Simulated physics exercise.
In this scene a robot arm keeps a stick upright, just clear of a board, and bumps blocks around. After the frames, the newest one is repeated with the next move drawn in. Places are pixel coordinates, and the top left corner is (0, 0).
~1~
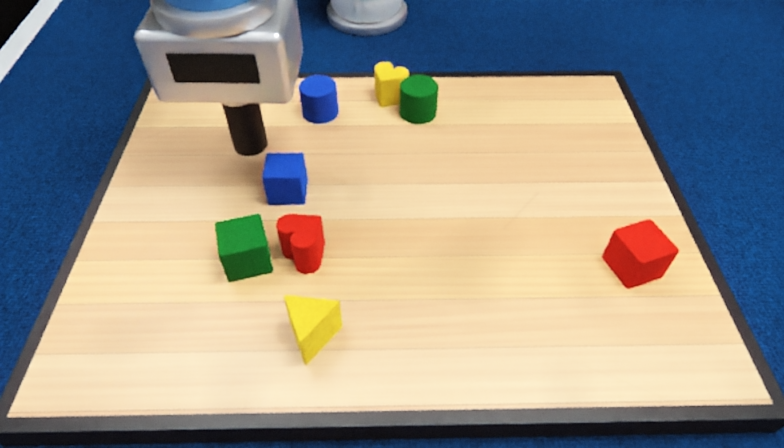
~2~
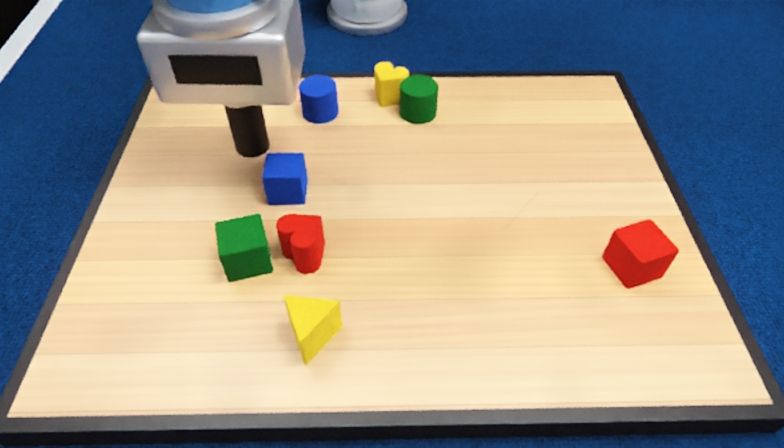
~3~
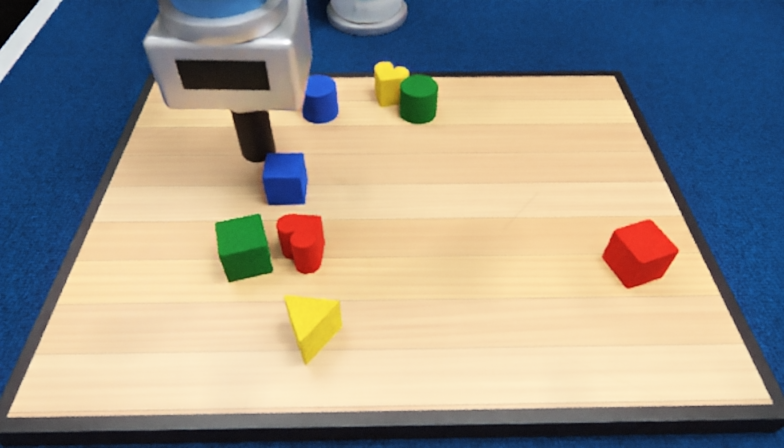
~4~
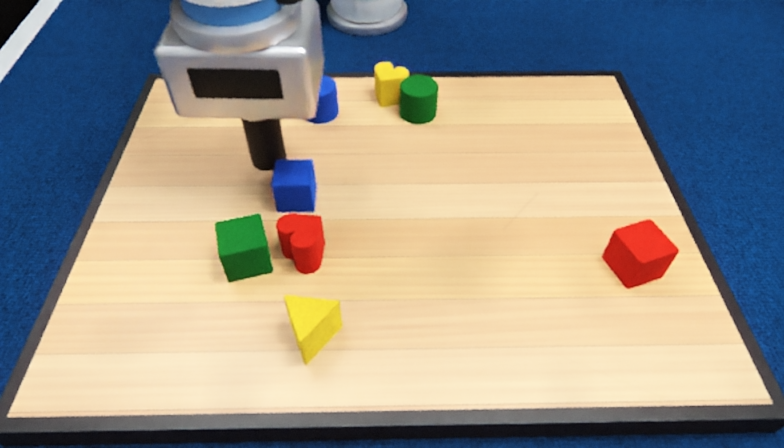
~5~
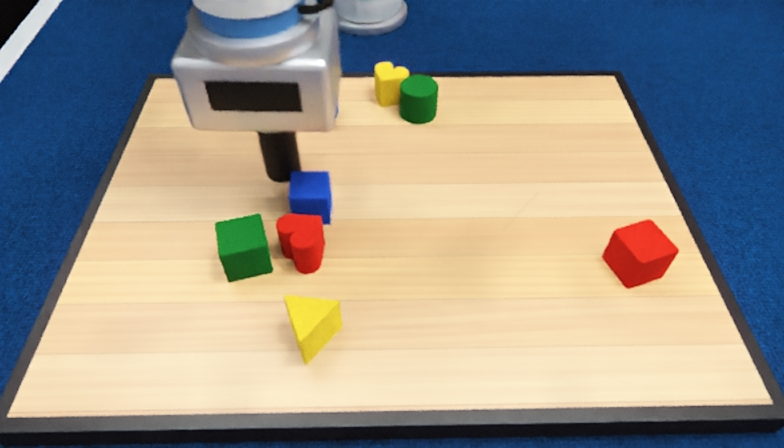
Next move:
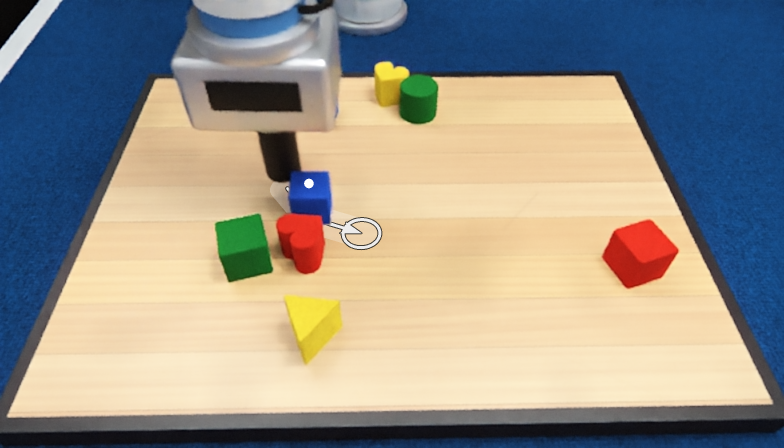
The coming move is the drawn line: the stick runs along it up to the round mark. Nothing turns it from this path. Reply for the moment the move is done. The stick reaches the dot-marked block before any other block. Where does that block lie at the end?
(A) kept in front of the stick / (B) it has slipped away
Choice A: Kept in front of the stick.
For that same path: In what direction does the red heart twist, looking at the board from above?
Twists clockwise.
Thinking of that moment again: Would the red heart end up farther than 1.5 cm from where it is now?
Answer: No.
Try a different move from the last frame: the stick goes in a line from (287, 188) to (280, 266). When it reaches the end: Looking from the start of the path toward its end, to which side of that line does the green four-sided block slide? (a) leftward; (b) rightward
The one that fits is b, rightward.
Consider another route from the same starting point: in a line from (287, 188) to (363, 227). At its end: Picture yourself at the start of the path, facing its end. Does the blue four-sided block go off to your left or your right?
Well, taking the path from its start to its end as straight ahead, the blue four-sided block moves to the right.
Drawn move, from (287, 188) over (305, 208) and (329, 224) to (362, 233); the dot is on the blue four-sided block.
On the path given first. One third of the way, stick at (302, 191); red heart at (302, 231), turned 15° clockwise; blue four-sided block at (333, 201), turned 15° anticlockwise.
Two thirds of the way, stick at (327, 207); red heart at (302, 231), turned 20° clockwise; blue four-sided block at (363, 213), turned 30° anticlockwise.
At the end, stick at (361, 216); green four-sided block still; red heart at (302, 231), turned 20° clockwise; blue four-sided block at (395, 222), turned 40° anticlockwise.
